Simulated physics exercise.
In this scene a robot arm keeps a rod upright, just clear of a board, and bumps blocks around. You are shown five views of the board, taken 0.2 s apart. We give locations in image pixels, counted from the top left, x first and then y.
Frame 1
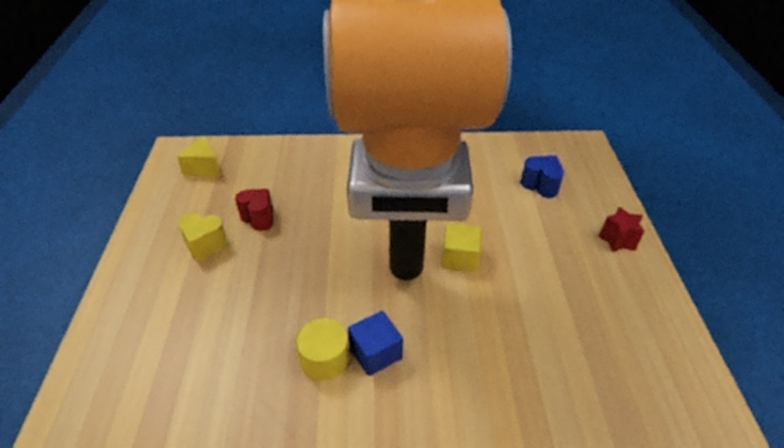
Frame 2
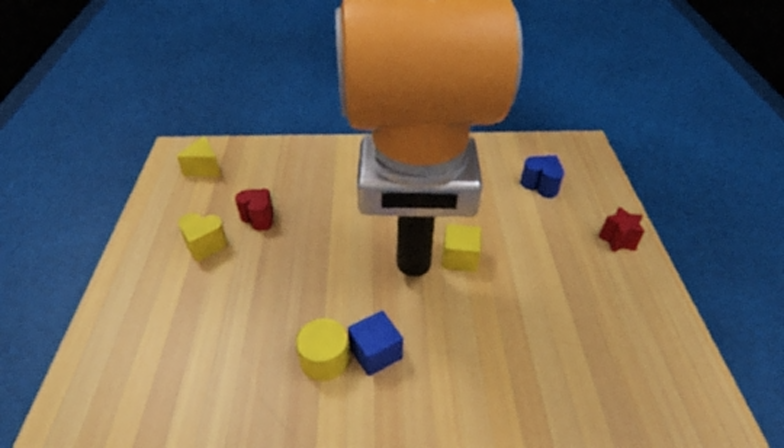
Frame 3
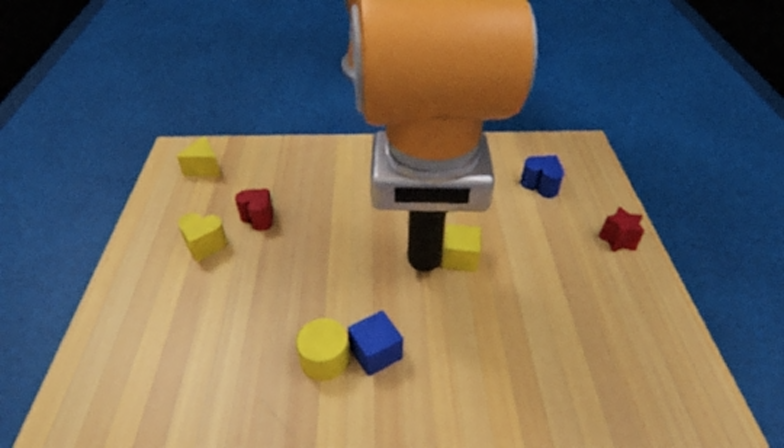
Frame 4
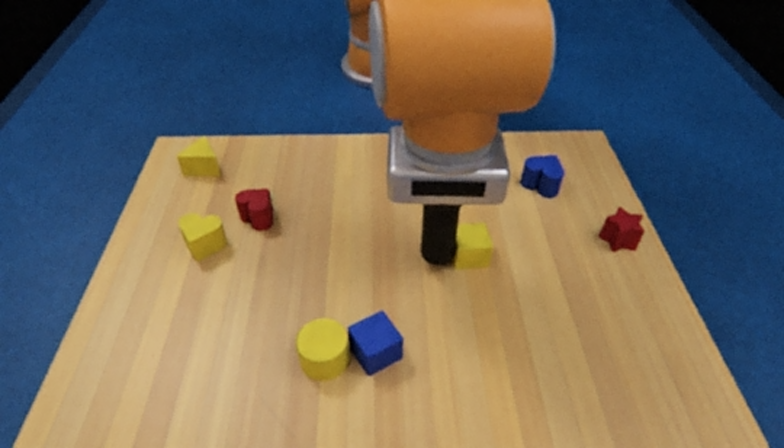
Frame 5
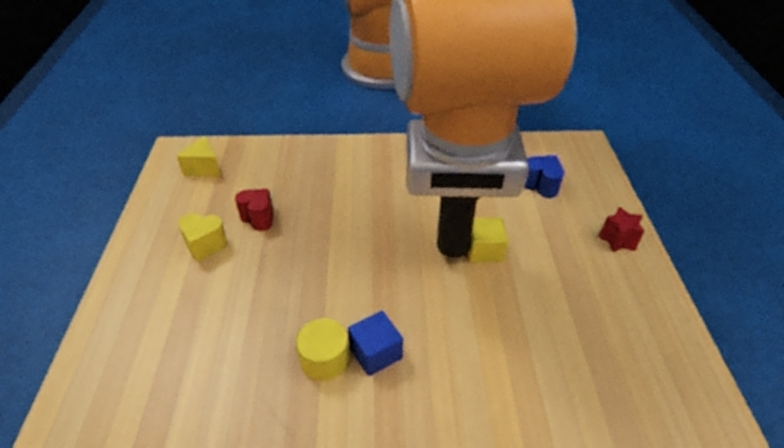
An orange robot arm slid its black rod right and slightly away across a wooden board, nudging a yellow block the same way, while the other red, blue and yellow blocks stayed still.
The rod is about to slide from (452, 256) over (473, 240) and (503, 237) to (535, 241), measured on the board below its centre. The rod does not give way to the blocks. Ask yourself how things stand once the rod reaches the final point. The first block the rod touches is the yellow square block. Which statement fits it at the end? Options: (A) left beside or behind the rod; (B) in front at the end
B
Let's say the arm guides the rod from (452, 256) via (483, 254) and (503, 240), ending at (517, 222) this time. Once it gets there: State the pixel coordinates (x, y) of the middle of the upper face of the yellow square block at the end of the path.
About (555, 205).
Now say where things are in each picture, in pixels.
The first frame shows lower end of the rod (406, 268), tops of blocks, yellow square block (463, 237), red star (627, 220).
The second frame shows rod (414, 265), blocks as before.
The third frame shows rod (424, 260), blocks as before.
The fourth frame shows rod (437, 254), yellow square block (472, 235).
The fifth frame shows rod (453, 247), yellow square block (488, 229), red star (627, 220).
On the path given first. One third of the way, rod (476, 231); yellow square block (513, 221), turned 20° clockwise.
Two thirds of the way, rod (507, 229); yellow square block (544, 220), turned 20° clockwise.
At the end, rod (537, 232); yellow square block (575, 221); red star not moved.
